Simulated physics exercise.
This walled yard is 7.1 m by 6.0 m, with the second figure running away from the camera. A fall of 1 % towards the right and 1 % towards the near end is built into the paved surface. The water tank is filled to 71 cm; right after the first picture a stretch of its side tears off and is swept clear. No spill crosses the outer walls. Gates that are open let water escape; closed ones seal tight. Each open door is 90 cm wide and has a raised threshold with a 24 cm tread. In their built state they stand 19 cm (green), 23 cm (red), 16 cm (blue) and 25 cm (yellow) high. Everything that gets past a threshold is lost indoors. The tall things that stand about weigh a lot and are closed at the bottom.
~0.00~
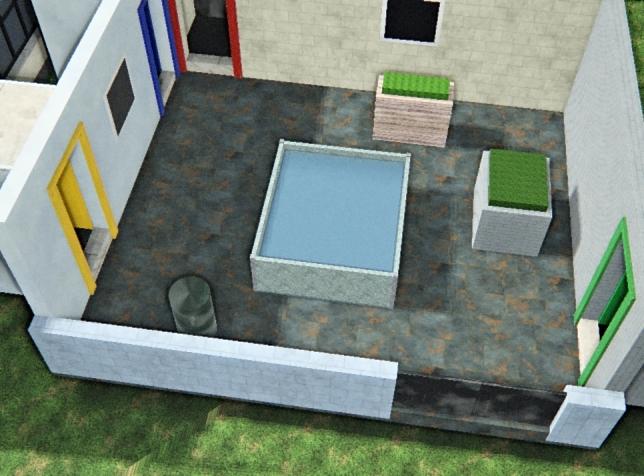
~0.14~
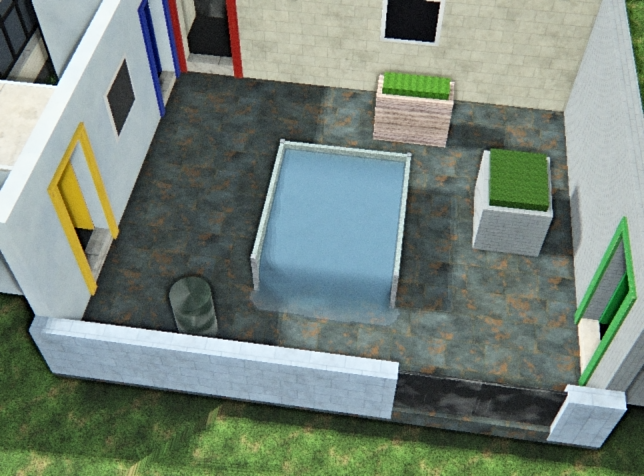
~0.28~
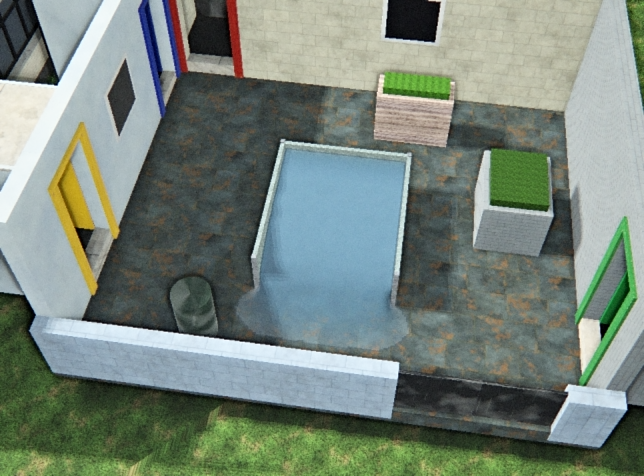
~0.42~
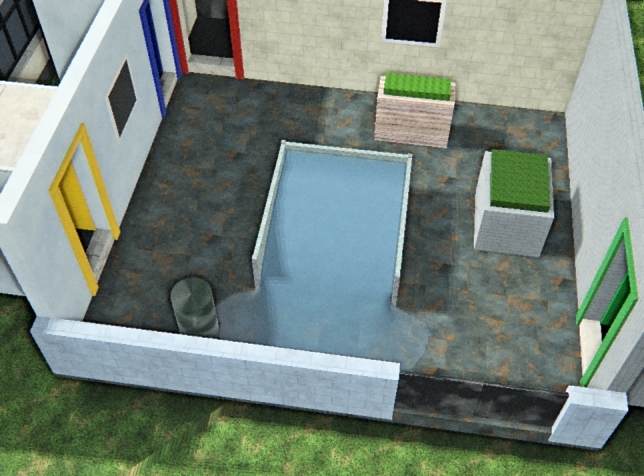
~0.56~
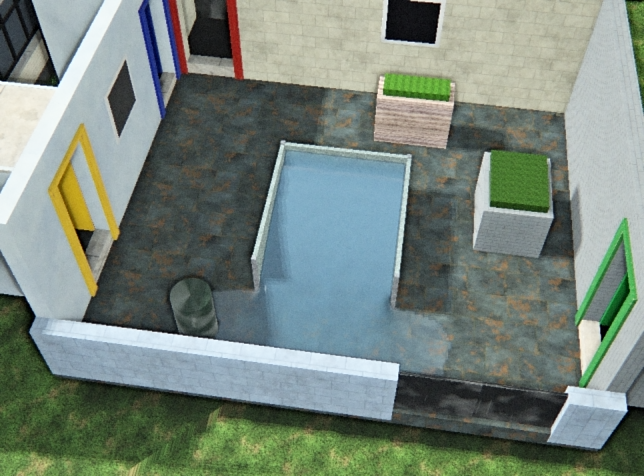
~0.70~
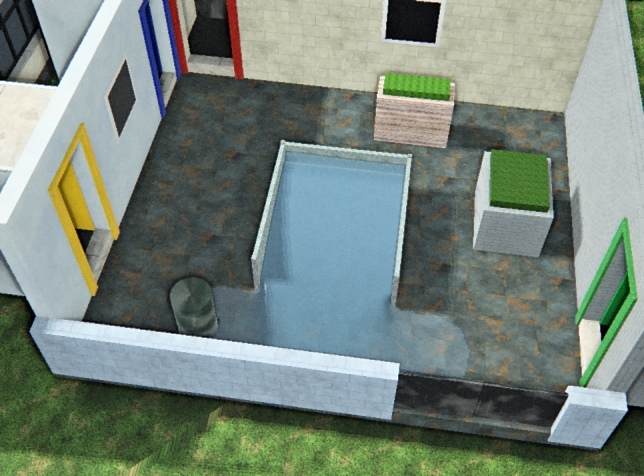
Water pours from the tank's open near side and spreads across the dark paved yard.
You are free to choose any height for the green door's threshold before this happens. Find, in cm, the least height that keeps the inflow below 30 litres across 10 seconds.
The least height is about 25 cm.
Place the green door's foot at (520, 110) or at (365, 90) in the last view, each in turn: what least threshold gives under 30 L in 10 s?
13.0 and 9.5 cm.
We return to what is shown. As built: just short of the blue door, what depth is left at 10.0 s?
About 2.5 centimetres.
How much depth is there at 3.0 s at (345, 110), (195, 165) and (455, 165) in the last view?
Approx. 0 / 1 / 0 cm.
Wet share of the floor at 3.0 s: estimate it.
Some 50 per cent is wet.
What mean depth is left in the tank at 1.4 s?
The mean depth is about 37 cm.
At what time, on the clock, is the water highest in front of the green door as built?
Some 2.4 s, more or less.
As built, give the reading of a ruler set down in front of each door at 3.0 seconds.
Door by door, in centimetres - green 30, red 0, blue 0, yellow 14.
After 1.4 s water covers 20 % of the floor, deepest (54 cm) near (315, 372); it has not reached the green door.
After 3.0 s water covers 50 % of the floor, deepest (38 cm) near (580, 420); 30 cm at the green door, 44 litres in over its 19 cm threshold.
After 10.0 s water covers 100 % of the floor, deepest (18 cm) near (566, 189); 12 cm at the green door, 94 litres in over its 19 cm threshold.
At the green door as built, the water arrived by 1.8 s and peaked near 31 cm at 2.4 s.
With a threshold of 20 cm, 81 litres would have come in within the 10 s; with 27 cm, 18 litres. So under 30 litres takes about 25 cm.
